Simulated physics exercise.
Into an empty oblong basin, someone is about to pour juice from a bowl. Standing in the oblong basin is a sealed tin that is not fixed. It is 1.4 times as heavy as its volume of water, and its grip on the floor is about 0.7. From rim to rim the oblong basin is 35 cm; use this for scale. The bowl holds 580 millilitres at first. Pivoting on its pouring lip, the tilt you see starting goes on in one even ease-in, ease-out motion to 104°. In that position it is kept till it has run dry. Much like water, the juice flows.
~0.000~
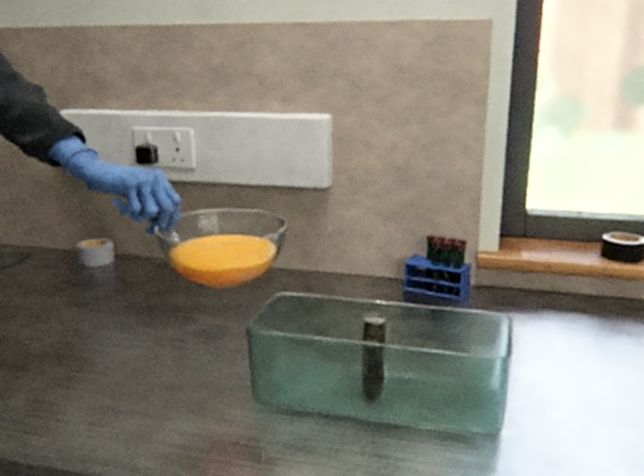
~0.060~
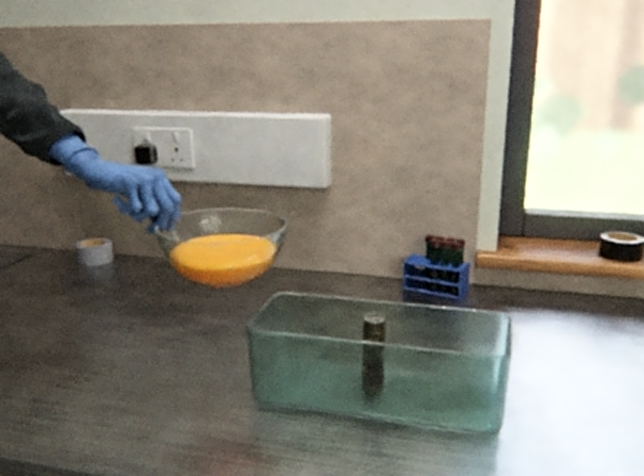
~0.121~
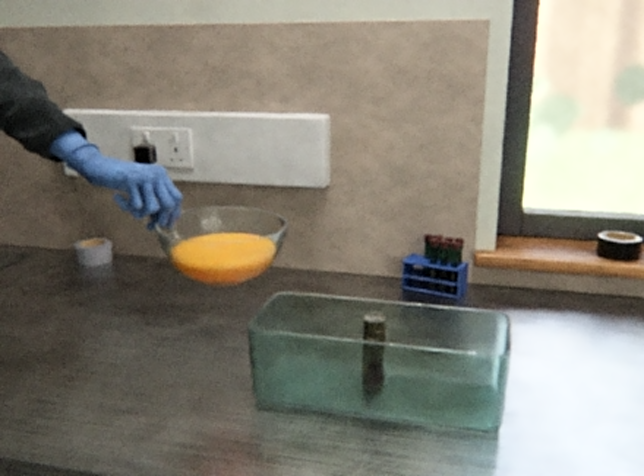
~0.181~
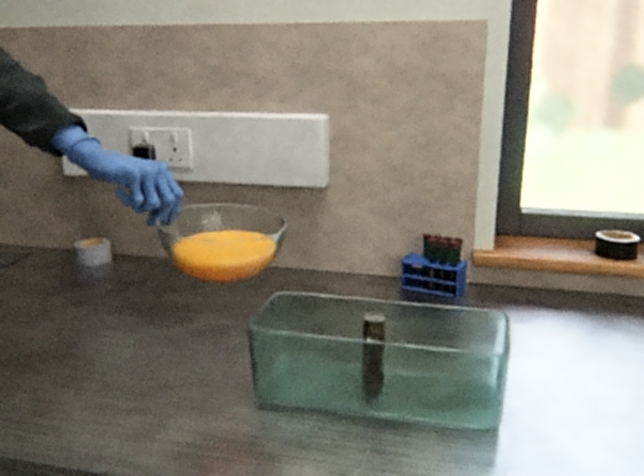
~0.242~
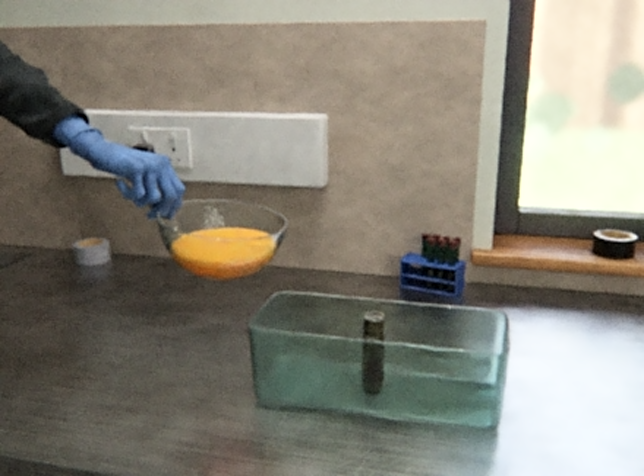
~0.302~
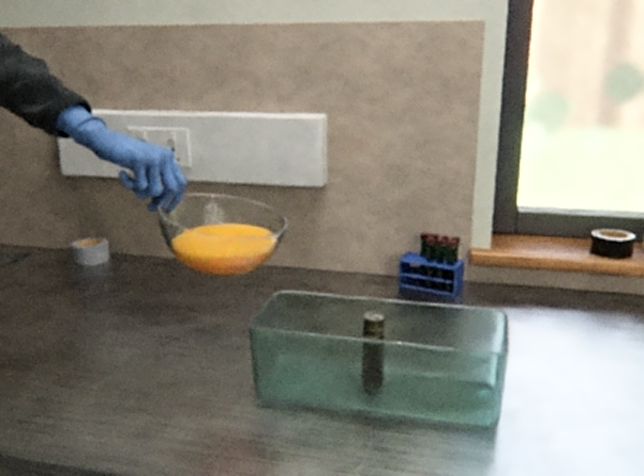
A blue-gloved hand in a dark sleeve, reaching in from the left, slowly tilts a clear glass bowl of orange juice slightly to the right, its left side rising. Below and to the right, a greenish glass basin with a dark upright tin inside sits on a grey worktop, seen from slightly above. Behind are white tape, a wall socket, a blue rack of tubes and black tape by a window.
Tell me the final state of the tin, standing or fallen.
The tin ends standing.
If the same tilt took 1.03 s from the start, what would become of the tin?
Outcome - the tin stays erect.
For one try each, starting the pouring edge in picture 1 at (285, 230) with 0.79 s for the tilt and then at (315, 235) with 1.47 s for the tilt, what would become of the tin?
In the first try it comes down; in the second it remains standing.
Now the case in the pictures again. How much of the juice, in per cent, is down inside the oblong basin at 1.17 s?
Near 78 in a hundred.
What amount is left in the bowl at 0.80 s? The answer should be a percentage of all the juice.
68 %.
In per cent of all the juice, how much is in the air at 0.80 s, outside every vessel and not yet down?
I'd say close to 28 per cent.
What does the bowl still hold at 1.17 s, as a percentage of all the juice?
What remains is about 3 percent of it all.
Then, 0.80 s in, the tilt is 59° and 69 per cent is still to pour; the tin stands where it began.
Then, 1.17 s in, the tilt is 94° and 3 per cent is still to pour; the tin stands where it began.
Then, 1.55 s in, the tilt is 104° and 0 per cent is still to pour; the tin stands where it began.
Then, 1.97 s in, the tilt is 104° and 0 per cent is still to pour; the tin stands where it began.
Finally, the tin stands where it began.
